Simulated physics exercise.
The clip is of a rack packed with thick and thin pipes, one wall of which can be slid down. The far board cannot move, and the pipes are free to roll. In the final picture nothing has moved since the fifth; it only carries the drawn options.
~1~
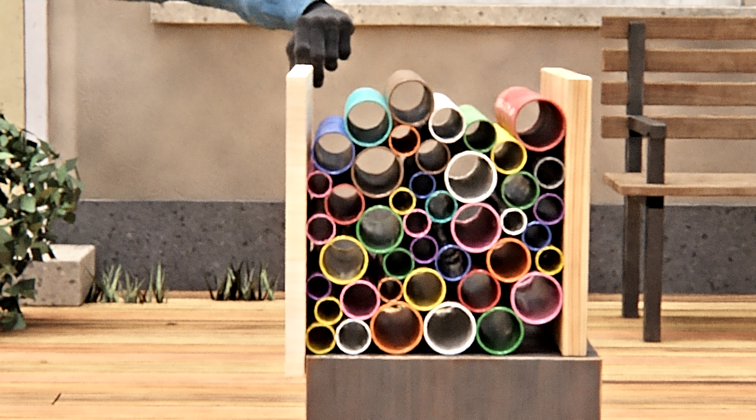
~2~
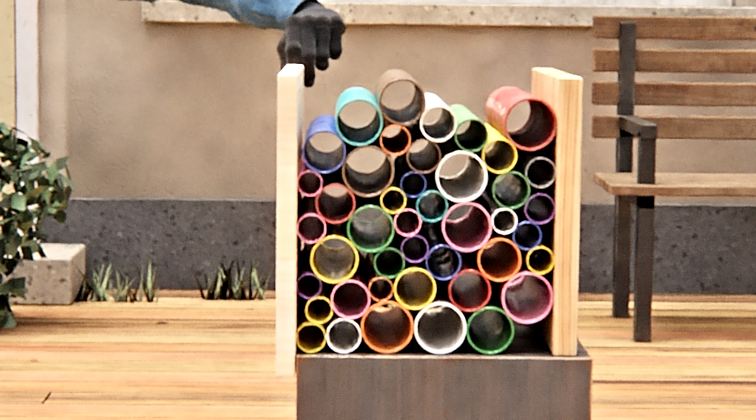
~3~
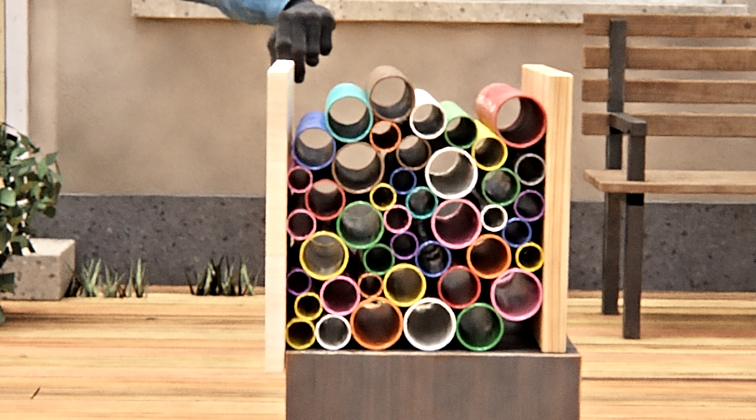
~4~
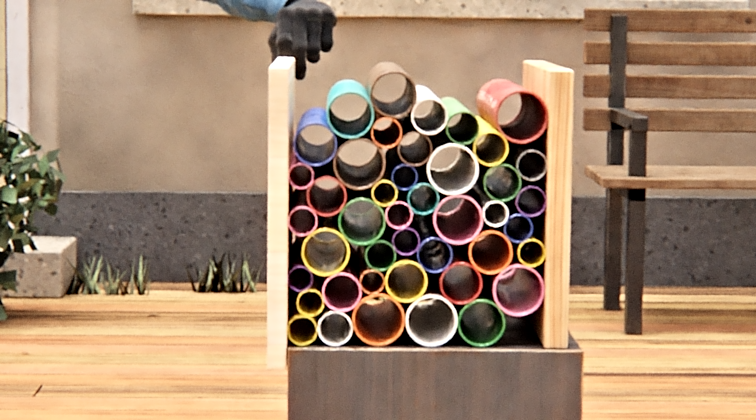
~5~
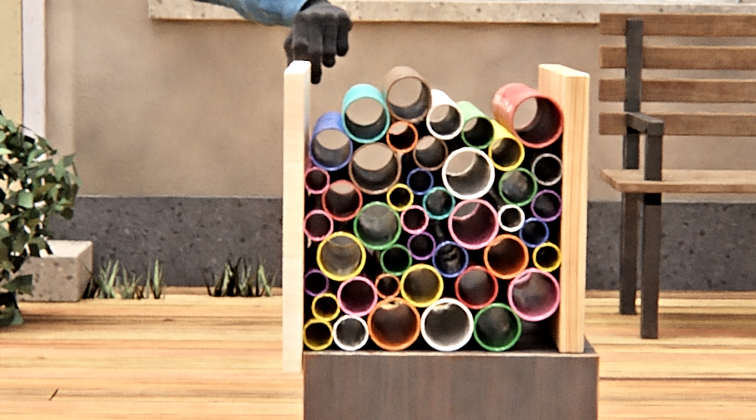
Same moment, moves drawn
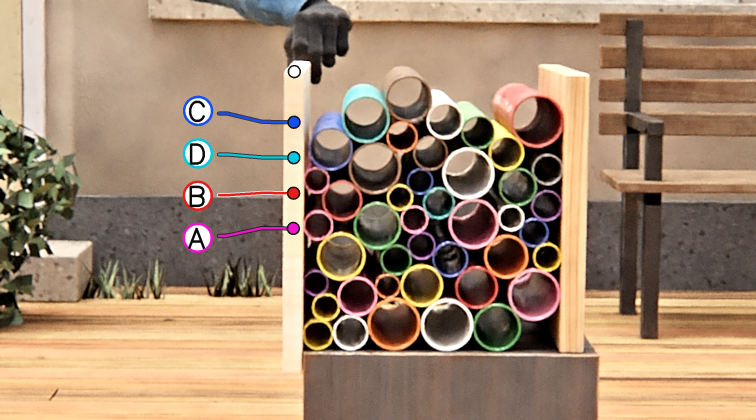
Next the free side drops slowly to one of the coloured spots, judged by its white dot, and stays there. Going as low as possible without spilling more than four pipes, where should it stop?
It can be let down to A.
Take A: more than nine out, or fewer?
Fewer than nine.
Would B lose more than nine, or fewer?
At B, fewer than nine.
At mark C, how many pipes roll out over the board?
With C, none.
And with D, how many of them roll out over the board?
At D the number is none.
On the marked copy, A at (294, 228); B at (294, 193); C at (294, 122); D at (294, 158); the white dot at (294, 72).
Taking A. A third of the way, top of the board (304, 142).
Two thirds of the way, top of the board (303, 223).
When it is over, top of the board (303, 227), three out over the board.
As for the rest, B none out over the board; C none out over the board; D none out over the board.
